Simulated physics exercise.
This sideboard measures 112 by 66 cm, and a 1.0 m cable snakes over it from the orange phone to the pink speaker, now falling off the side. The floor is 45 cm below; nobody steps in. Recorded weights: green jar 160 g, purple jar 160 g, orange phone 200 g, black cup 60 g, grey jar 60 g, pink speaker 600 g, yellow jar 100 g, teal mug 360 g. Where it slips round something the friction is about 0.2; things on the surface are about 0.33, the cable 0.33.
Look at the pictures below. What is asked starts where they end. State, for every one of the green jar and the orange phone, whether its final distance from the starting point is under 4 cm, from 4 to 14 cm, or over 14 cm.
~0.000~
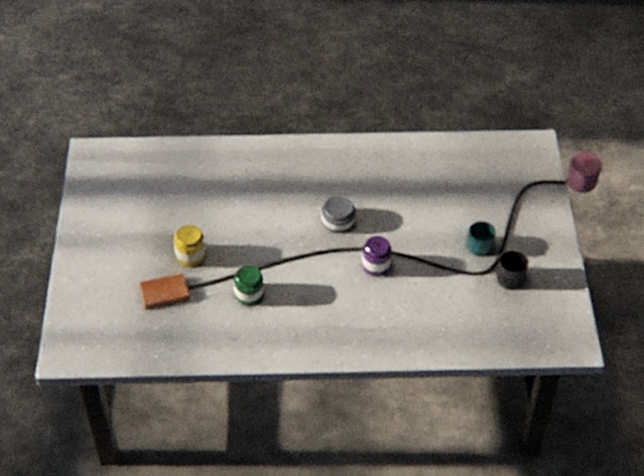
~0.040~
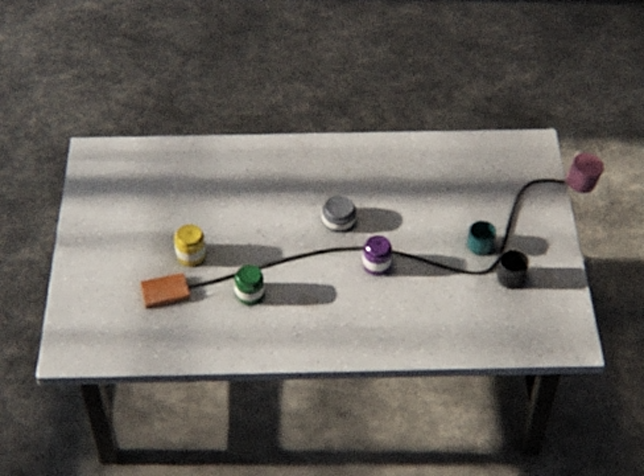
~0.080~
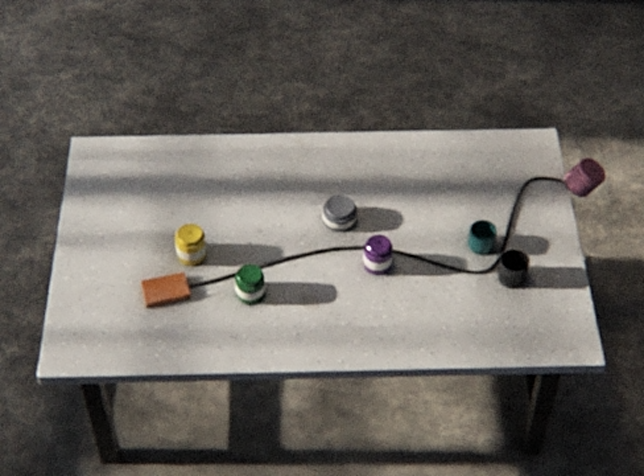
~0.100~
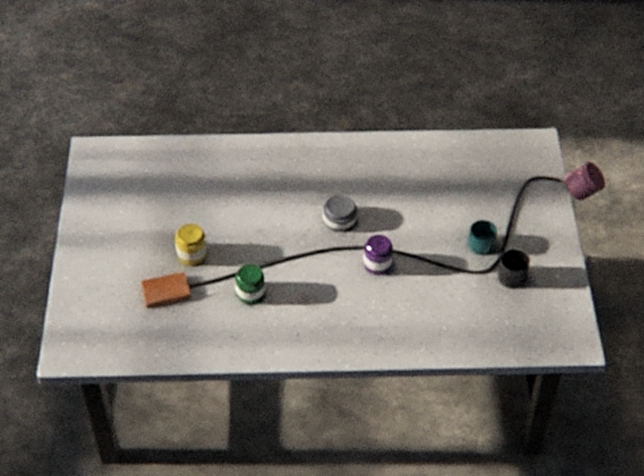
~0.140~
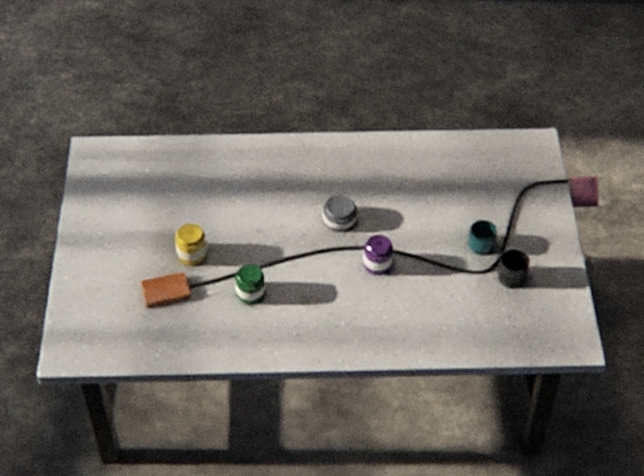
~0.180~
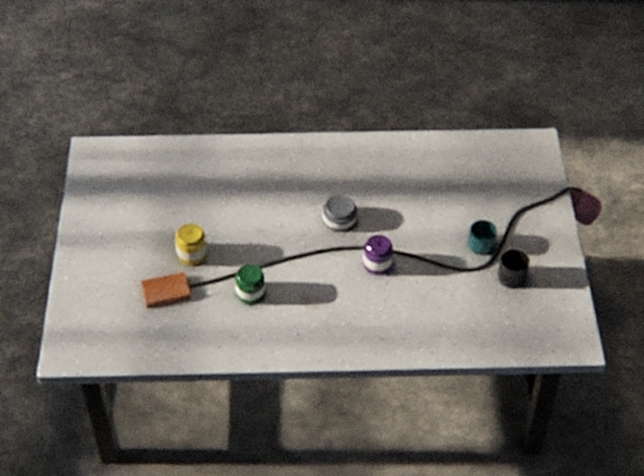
In the end the green jar is left a fair distance from its place; the orange phone is left far from its place.
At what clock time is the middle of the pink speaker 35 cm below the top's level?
Time: 0.38 s.
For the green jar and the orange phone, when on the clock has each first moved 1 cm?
Times: Green jar = 0.34 s, orange phone = 0.26 s.
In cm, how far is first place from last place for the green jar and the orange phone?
The green jar ends up 10 cm from where it began, and the orange phone 50 cm.
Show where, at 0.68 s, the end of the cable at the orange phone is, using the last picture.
Roughly at pixel (389, 229).
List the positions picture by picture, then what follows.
Shows, green jar (248, 275); orange phone (164, 288); cable runs through (525, 188) (423, 261) (327, 251), in the first frame.
Shows, pink speaker (587, 164); cable runs through (524, 187) (423, 260), in the second frame.
Shows, pink speaker (585, 178); cable runs through (524, 186) (424, 259), in the third frame.
Shows, pink speaker (585, 181); cable runs through (524, 186) (424, 259), in the fourth frame.
Shows, pink speaker (584, 192); cable runs through (527, 187) (424, 259), in the fifth frame.
Shows, green jar (250, 274); orange phone (165, 287); cable runs through (553, 197) (503, 243) (424, 259) (328, 250), in the sixth frame.
By 0.4 s, the cable's tail end at (296, 263); orange phone 23 cm off its start, green jar 7 cm off its start, pink speaker over the edge.
By 0.7 s, the cable's tail end at (389, 229); orange phone 45 cm off its start, green jar 9 cm off its start, pink speaker over the edge.
By 0.9 s, the cable's tail end at (406, 224); orange phone 49 cm off its start at (387, 229), green jar 9 cm off its start at (294, 278), pink speaker over the edge.
By 1.2 s, the cable's tail end at (406, 224); orange phone 49 cm off its start, green jar 9 cm off its start, pink speaker over the edge.
By 2.4 s, the cable's tail end at (406, 224); orange phone 49 cm off its start at (387, 229), green jar 9 cm off its start at (294, 279), pink speaker over the edge, teal mug 6 cm off its start at (480, 209).
